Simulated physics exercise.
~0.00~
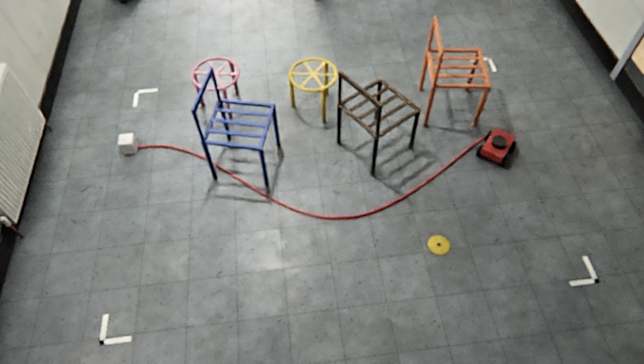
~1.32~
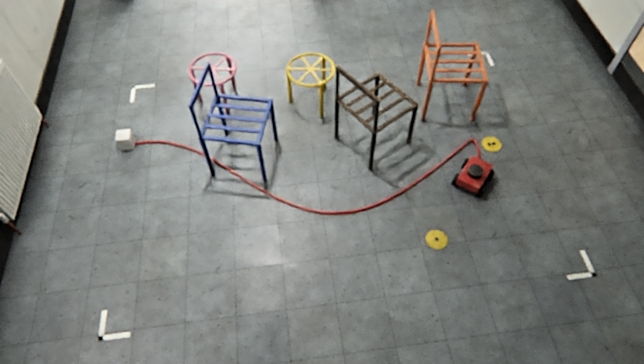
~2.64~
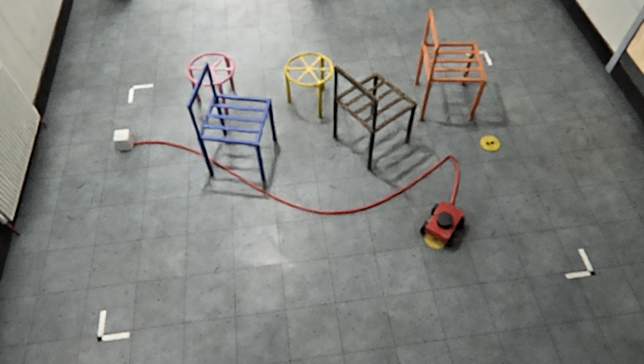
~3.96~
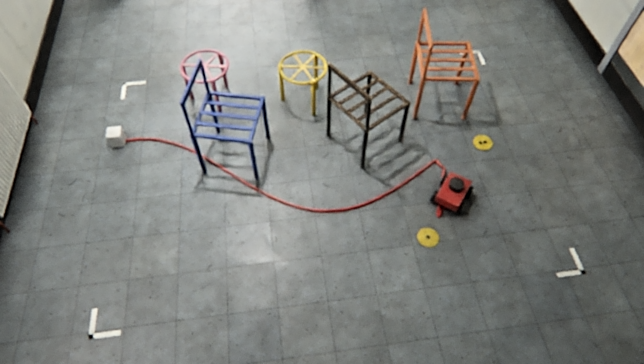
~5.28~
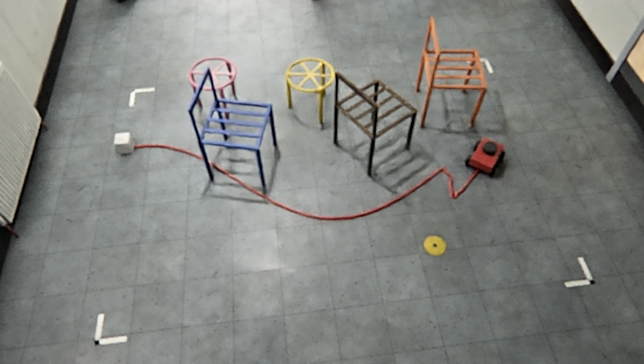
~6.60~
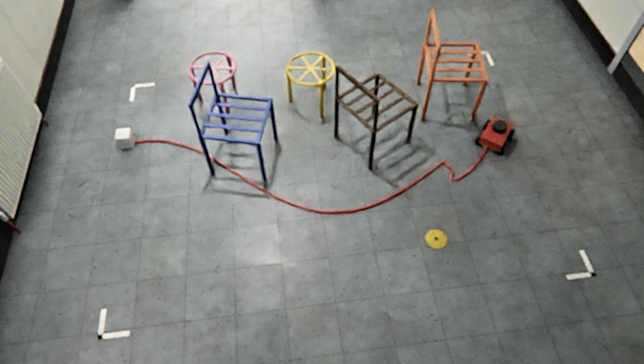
The footage shows a small red cart trailing a red lead from a white box past three chairs and two stools, rolling down and left over two yellow floor markers, then heading back up and right to stop near the orange chair, the furniture staying in place.
